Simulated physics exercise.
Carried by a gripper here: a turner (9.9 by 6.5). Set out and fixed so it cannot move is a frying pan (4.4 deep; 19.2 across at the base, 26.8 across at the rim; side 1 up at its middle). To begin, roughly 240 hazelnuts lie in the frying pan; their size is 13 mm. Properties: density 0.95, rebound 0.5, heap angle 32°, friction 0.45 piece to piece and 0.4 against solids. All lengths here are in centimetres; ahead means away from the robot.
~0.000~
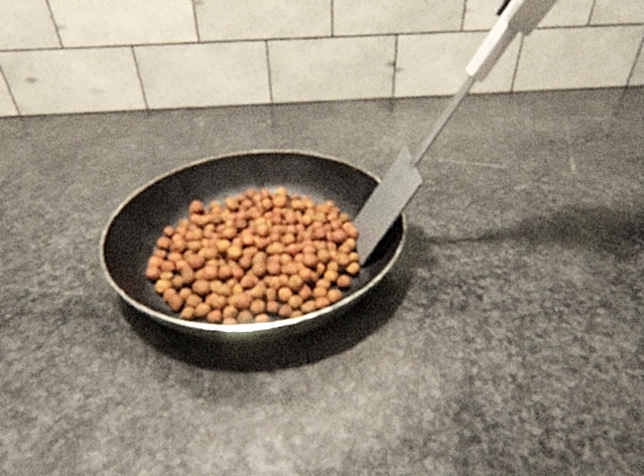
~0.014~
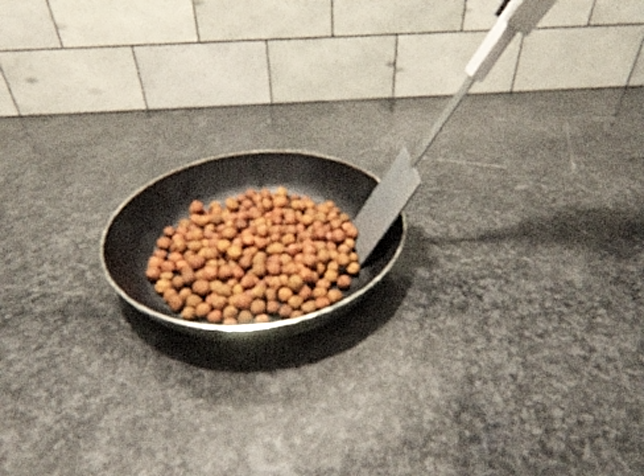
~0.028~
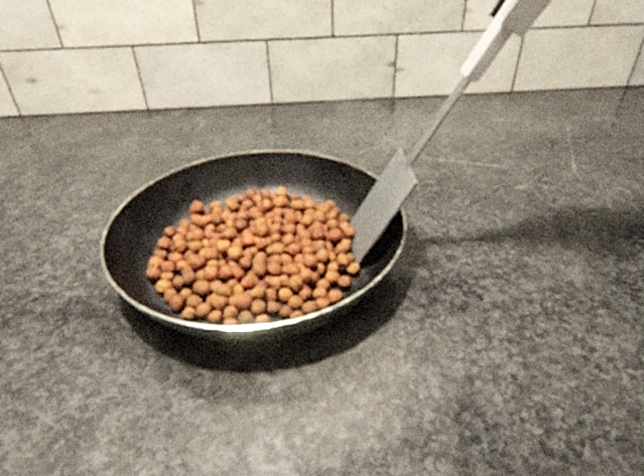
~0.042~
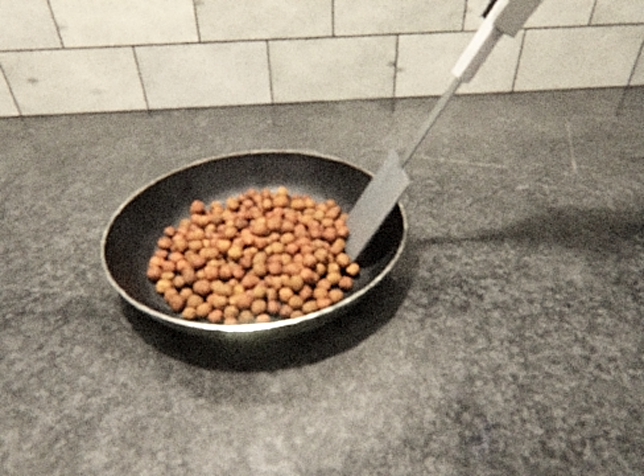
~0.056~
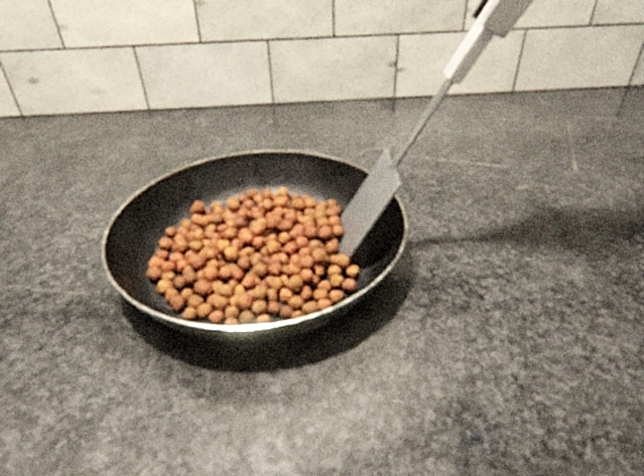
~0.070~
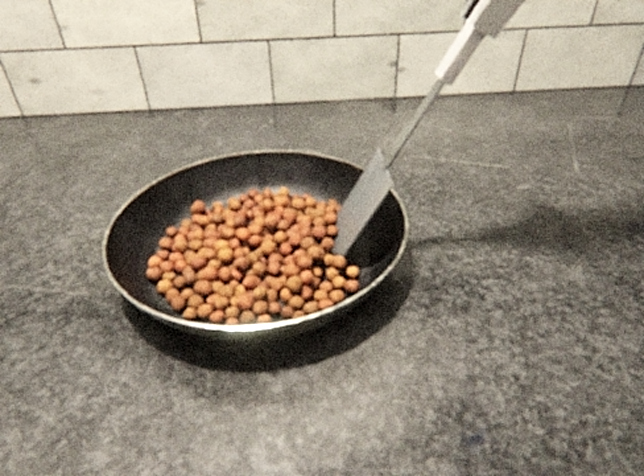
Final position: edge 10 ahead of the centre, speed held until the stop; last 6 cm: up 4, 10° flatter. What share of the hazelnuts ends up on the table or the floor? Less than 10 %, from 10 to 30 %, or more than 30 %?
Less than 10 %.
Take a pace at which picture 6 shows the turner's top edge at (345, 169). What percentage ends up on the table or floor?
15 %.
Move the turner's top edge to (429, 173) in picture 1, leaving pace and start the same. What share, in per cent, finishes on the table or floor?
I'd estimate close to 5 per cent.
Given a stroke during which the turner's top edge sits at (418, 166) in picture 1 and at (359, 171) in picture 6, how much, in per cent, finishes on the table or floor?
It comes to something like 20 %, give or take.
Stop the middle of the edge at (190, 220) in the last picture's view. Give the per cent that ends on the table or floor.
Estimate: Approx. 0 %.
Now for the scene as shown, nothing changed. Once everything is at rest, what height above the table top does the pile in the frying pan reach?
It reaches about 4.5 cm.
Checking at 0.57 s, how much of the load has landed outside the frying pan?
My estimate is roughly 5 %.
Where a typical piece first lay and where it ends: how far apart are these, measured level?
The answer is about 3 cm.
After 0.19 s, sloping 61°, highest piece 4 above the table; 237 in the frying pan.
After 0.31 s, sloping 58°, highest piece 5 above the table; 237 in the frying pan.
After 0.57 s, sloping 51°, highest piece 4 above the table; 222 in the frying pan, 14 on the table or floor, 1 on the blade or in flight.
After 1.62 s, sloping 51°, highest piece 4 above the table; 222 in the frying pan, 15 on the table or floor.
At rest, 222 in the frying pan, 15 on the table or floor. That is 6 % on the table or floor.
